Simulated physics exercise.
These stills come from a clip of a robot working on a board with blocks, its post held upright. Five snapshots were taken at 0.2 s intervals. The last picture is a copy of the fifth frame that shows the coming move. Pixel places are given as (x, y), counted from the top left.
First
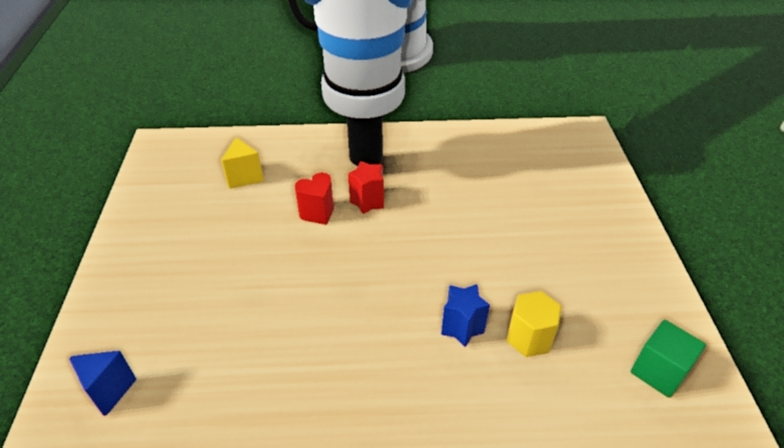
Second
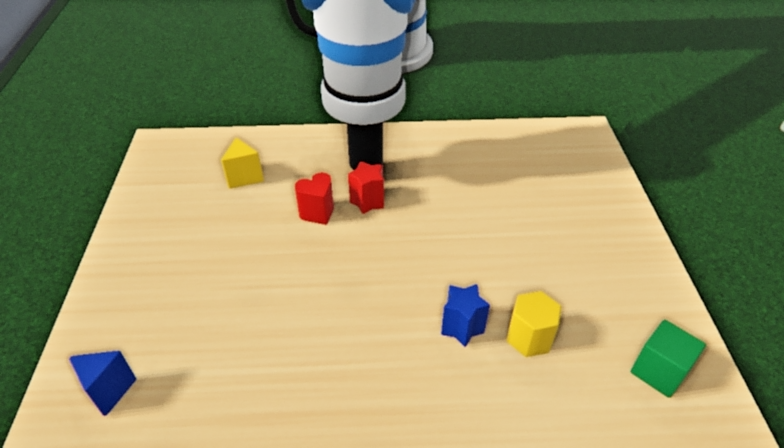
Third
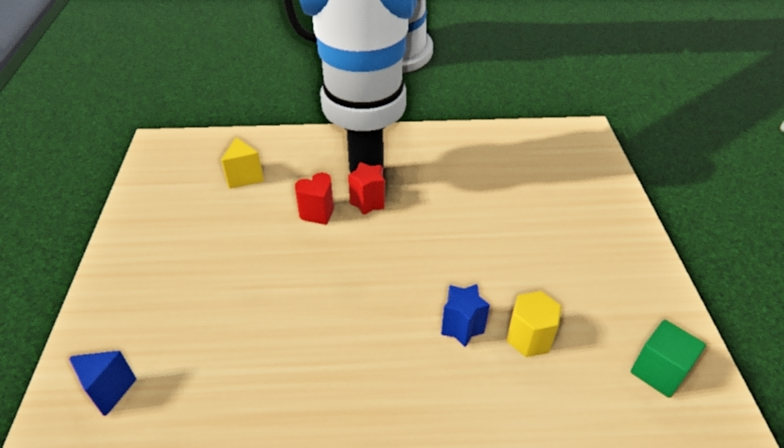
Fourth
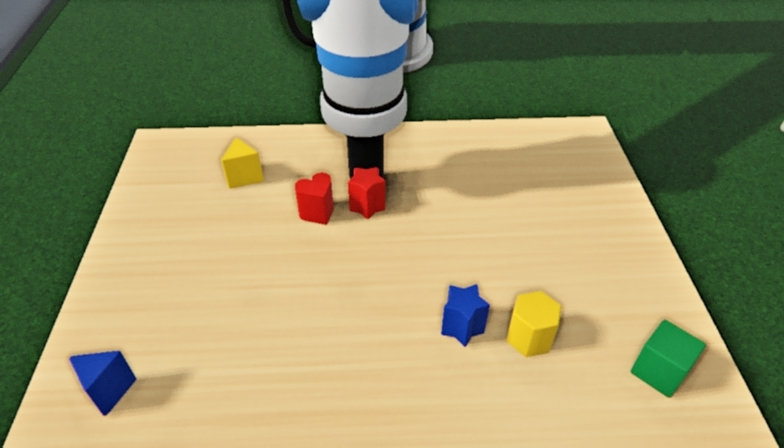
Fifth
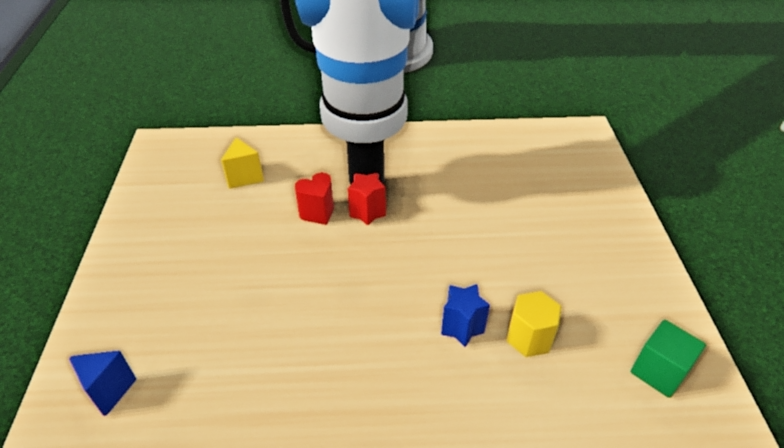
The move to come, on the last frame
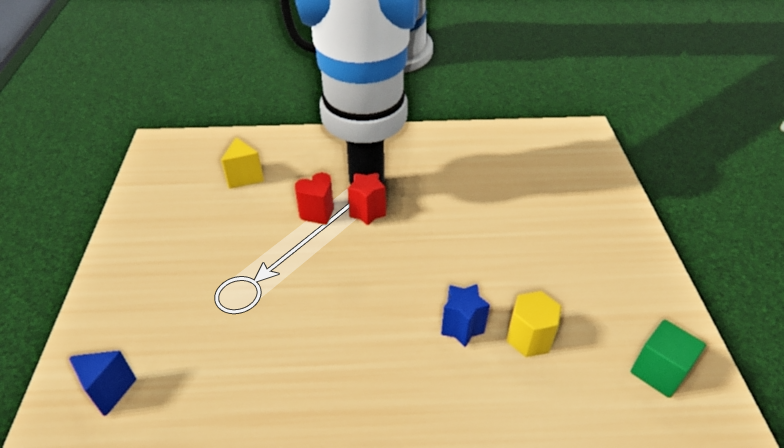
Robot arm with a black post moving toward the viewer and nudging a red star-shaped block forward beside a red heart.
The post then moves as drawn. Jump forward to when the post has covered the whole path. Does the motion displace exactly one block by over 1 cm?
No, I don't think so.
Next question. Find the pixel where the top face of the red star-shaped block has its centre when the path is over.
At the end it should sit near (361, 200).
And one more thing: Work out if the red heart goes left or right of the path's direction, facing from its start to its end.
Side: Right.
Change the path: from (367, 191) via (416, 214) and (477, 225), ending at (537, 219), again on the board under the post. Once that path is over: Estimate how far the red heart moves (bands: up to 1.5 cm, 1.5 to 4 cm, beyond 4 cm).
It shifts by less than 1.5 cm.
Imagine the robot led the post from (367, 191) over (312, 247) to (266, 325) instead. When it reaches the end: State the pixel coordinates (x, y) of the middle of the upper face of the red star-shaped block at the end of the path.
The middle of its top is at (361, 201).
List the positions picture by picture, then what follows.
Post tip at (366, 157); block tops, red heart at (315, 184); red star-shaped block at (367, 172), in the first picture.
Post at (366, 163); blocks unchanged, in the second picture.
Post at (366, 169); blocks unchanged, in the third picture.
Post at (367, 175); red star-shaped block at (366, 177), in the fourth picture.
Post at (366, 183); red heart at (315, 184); red star-shaped block at (366, 183), in the fifth picture.
Path on the board, from (367, 191) to (238, 295).
On the path given first. One third of the way, post at (328, 212); red heart at (287, 195), turned 20° clockwise; red star-shaped block at (361, 200), turned 55° anticlockwise.
Two thirds of the way, post at (284, 246); red heart at (270, 198), turned 45° clockwise; red star-shaped block at (361, 200), turned 55° anticlockwise.
At the end, post at (235, 285); red heart at (270, 198), turned 45° clockwise; red star-shaped block at (361, 200), turned 55° anticlockwise.
